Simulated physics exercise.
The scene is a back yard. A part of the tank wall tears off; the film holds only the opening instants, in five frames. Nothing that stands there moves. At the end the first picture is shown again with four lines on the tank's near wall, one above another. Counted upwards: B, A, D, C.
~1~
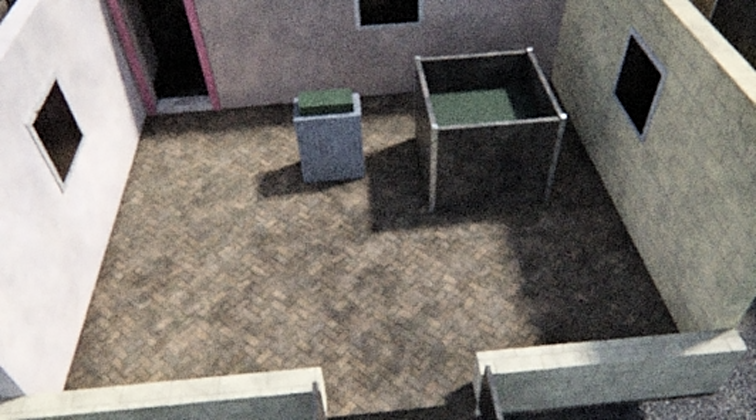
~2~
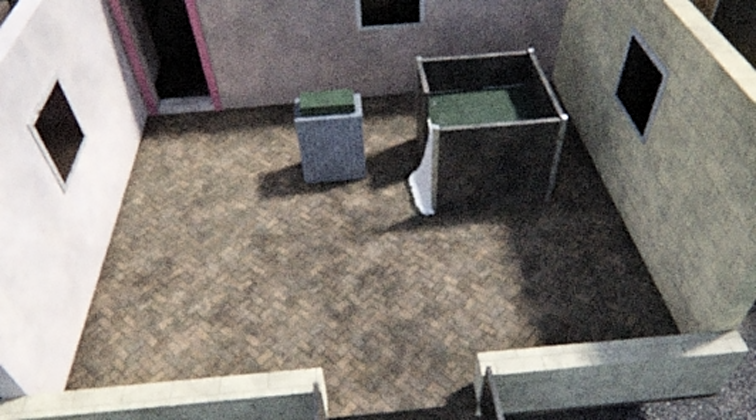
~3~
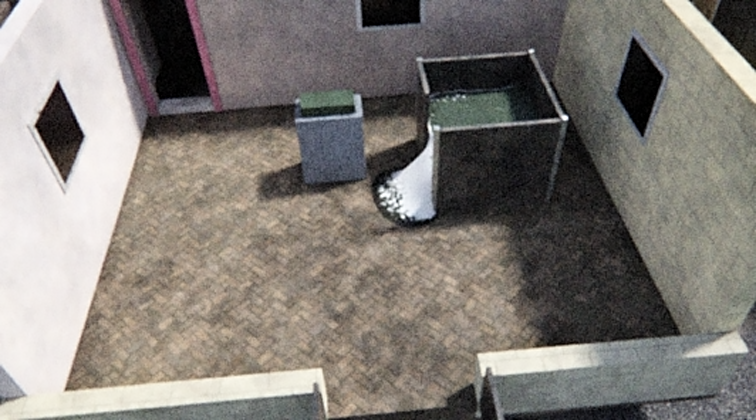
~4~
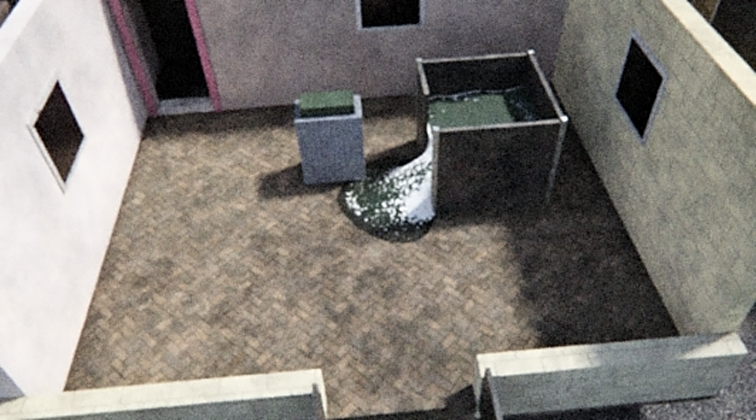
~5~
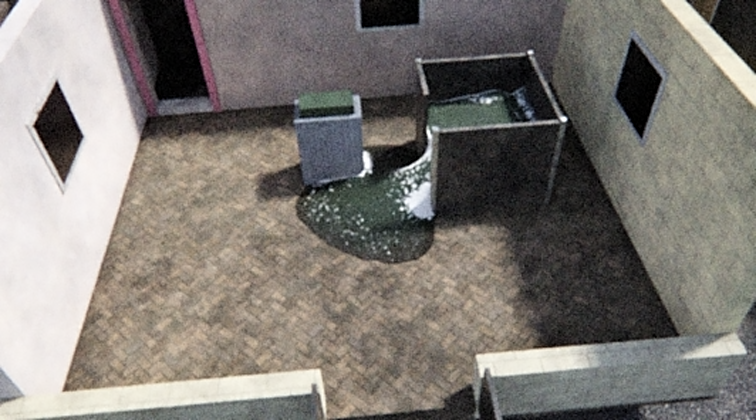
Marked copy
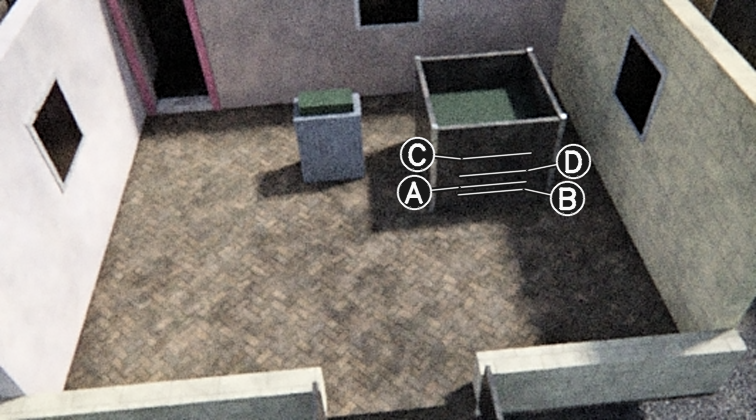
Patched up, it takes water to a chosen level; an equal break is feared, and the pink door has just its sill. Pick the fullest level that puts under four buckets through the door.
Use mark C.
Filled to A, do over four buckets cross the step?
No, that is safe.
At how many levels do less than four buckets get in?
All four.
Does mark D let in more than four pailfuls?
No, that is safe.
On the marked copy, A at (492, 184); B at (491, 192); C at (496, 155); D at (493, 173); from the bottom up B, A, D, C.
With A, nothing gets over.
With B, nothing gets over.
With C, a bucket or two gets in.
With D, nothing gets over.
